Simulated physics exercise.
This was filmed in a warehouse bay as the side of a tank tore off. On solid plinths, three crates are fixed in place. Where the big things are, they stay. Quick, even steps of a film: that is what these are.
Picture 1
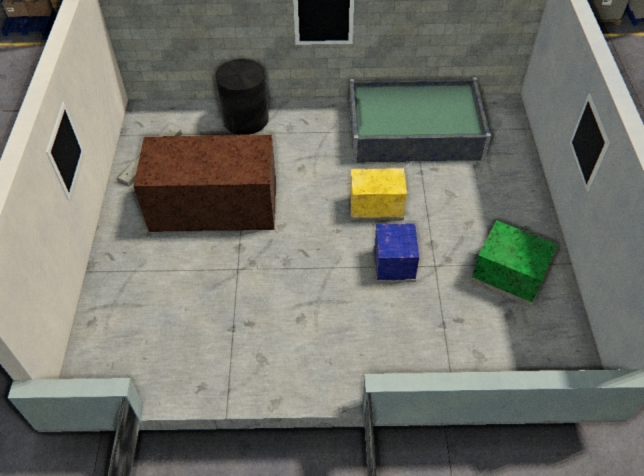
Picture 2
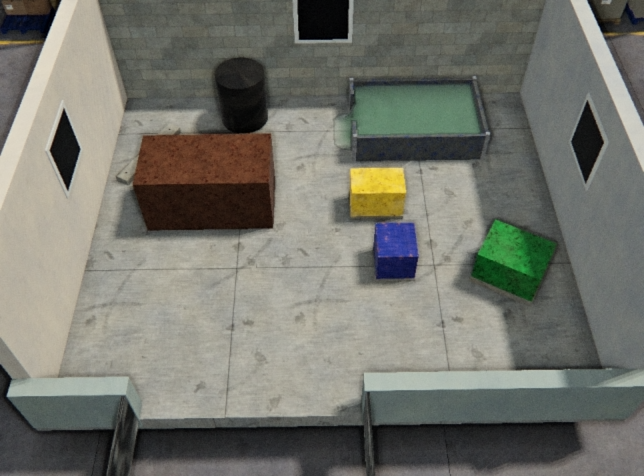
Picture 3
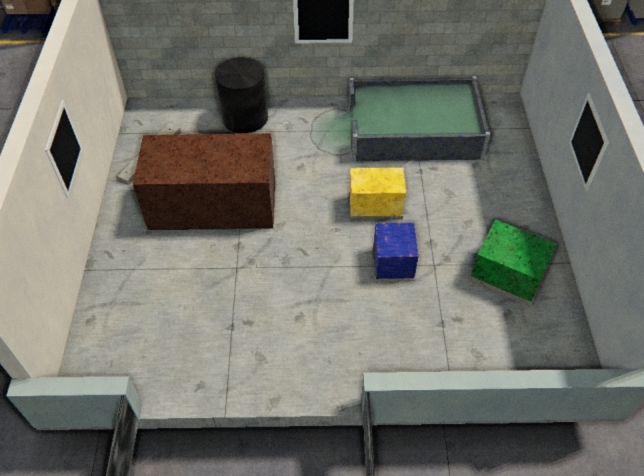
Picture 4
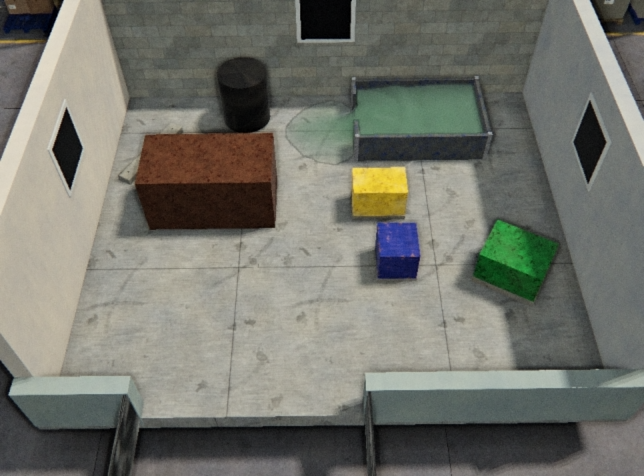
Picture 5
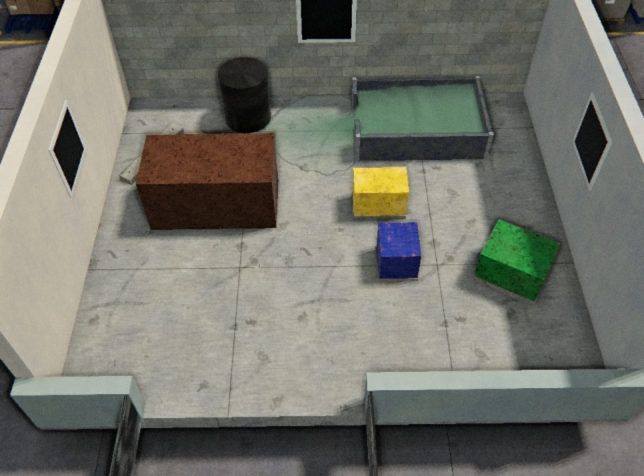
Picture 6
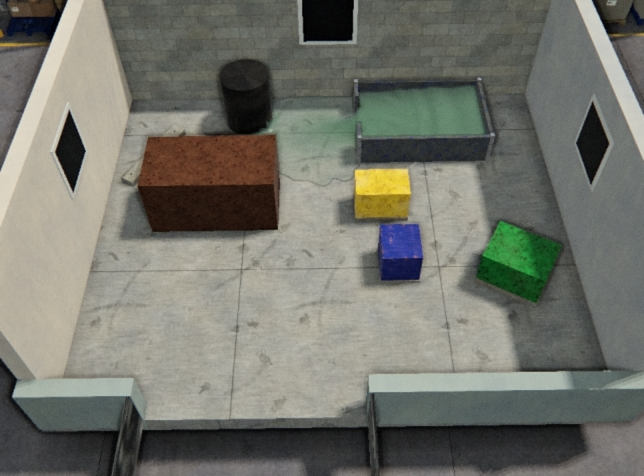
Water pours from the left side of the tank and spreads left across the floor.
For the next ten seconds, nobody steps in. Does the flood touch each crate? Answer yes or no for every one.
Blue crate: No; yellow crate: No; green crate: No.
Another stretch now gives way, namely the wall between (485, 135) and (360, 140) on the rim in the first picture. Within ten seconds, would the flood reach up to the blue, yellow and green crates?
Here's how it goes: The blue crate is swamped, the yellow crate is swamped, and the green crate is swamped.
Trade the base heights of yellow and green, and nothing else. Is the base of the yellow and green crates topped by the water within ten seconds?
After the swap, yellow avoids the flood while green avoids the flood.
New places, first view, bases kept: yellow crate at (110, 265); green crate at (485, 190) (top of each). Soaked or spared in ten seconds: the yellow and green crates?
Yellow: Reached; green: Untouched.
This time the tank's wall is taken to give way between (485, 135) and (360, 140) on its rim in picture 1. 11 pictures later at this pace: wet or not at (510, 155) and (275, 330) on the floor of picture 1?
Waterless, waterless.
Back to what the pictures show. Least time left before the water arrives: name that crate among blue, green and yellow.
First comes the blue-painted one.
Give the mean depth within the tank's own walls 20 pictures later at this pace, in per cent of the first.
50 % or so.
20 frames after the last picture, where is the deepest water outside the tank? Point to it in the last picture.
It should be close to (146, 176).
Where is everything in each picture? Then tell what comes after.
The first picture shows the water tank at (417, 111) is whole and still.
In the second picture, water pours out at (354, 125) and has run to (344, 147).
In the third picture, water pours out at (354, 126) and has run to (317, 140).
In the fourth picture, water pours out at (356, 125) and has run to (292, 126).
In the fifth picture, the front is at a hidden place, out from the gap at (357, 124).
In the sixth picture, water pours out at (359, 126) and has run to a hidden place.
A moment on, water covers 15 % of the floor; the blue crate not reached, the yellow crate not reached, the green crate not reached.
Next, water covers 20 % of the floor; the blue crate not reached, the yellow crate not reached, the green crate not reached.
Then, water covers 30 % of the floor; the blue crate not reached, the yellow crate not reached, the green crate not reached.
Later, water covers 40 % of the floor; the blue crate water round its plinth, the yellow crate water round its plinth, the green crate not reached.
In the end, water covers 60 % of the floor; the blue crate stayed above the water, the yellow crate stayed above the water, the green crate stayed above the water.
